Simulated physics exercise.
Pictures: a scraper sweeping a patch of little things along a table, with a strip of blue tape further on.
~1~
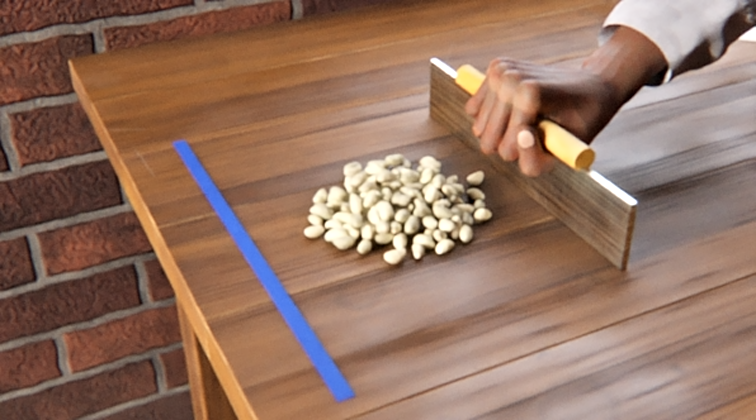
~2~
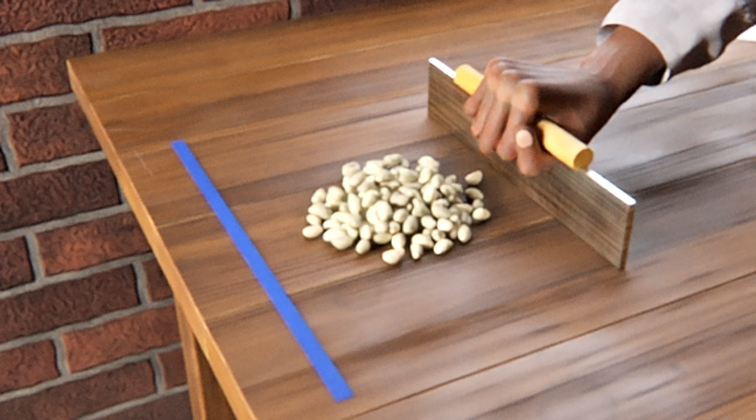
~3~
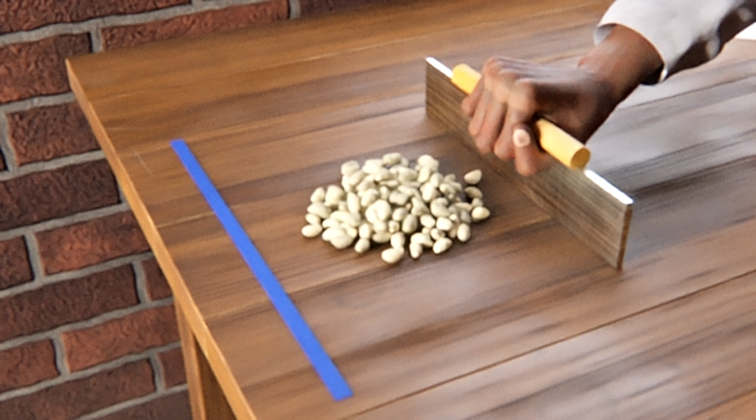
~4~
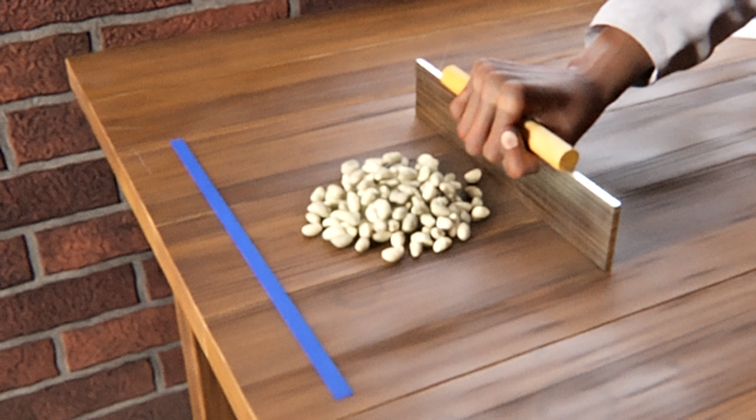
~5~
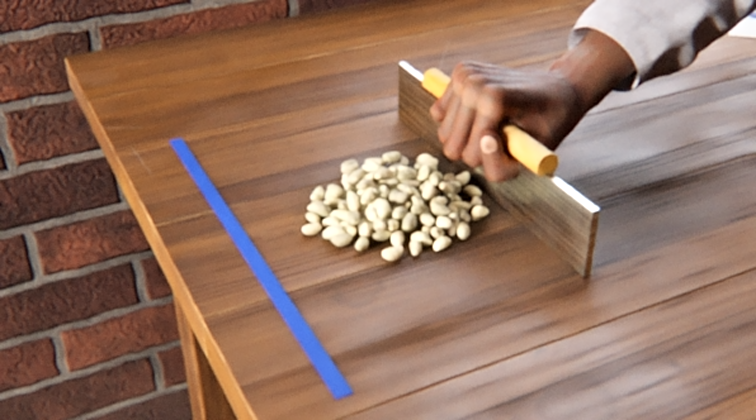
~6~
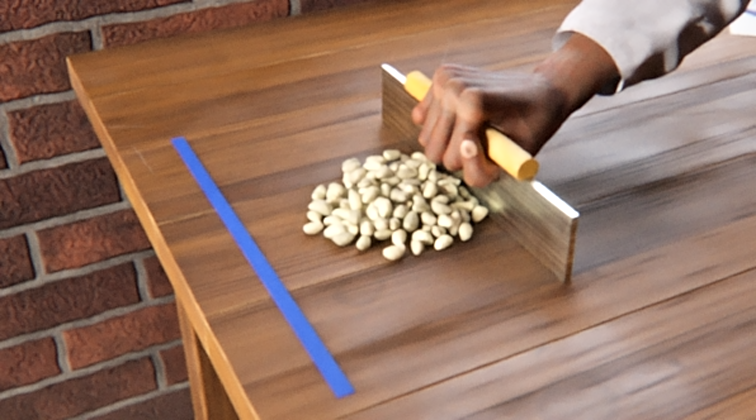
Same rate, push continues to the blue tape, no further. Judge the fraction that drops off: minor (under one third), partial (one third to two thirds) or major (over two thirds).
A partial fraction drops off.
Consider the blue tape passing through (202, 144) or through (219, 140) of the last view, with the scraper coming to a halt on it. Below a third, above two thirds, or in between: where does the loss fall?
First try: Below one third; second try: Under a third.
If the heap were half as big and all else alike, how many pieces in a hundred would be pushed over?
Roughly 30 percent.
Shortly afterwards, scraper still moving, near (350, 158); heap all on the table, its front near (244, 252).
Next, scraper stopped at the blue tape; heap near a quarter over the edge.
Some moments later, scraper stopped at the blue tape; heap near half over the edge.
In the end, scraper stopped at the blue tape; heap near half over the edge.
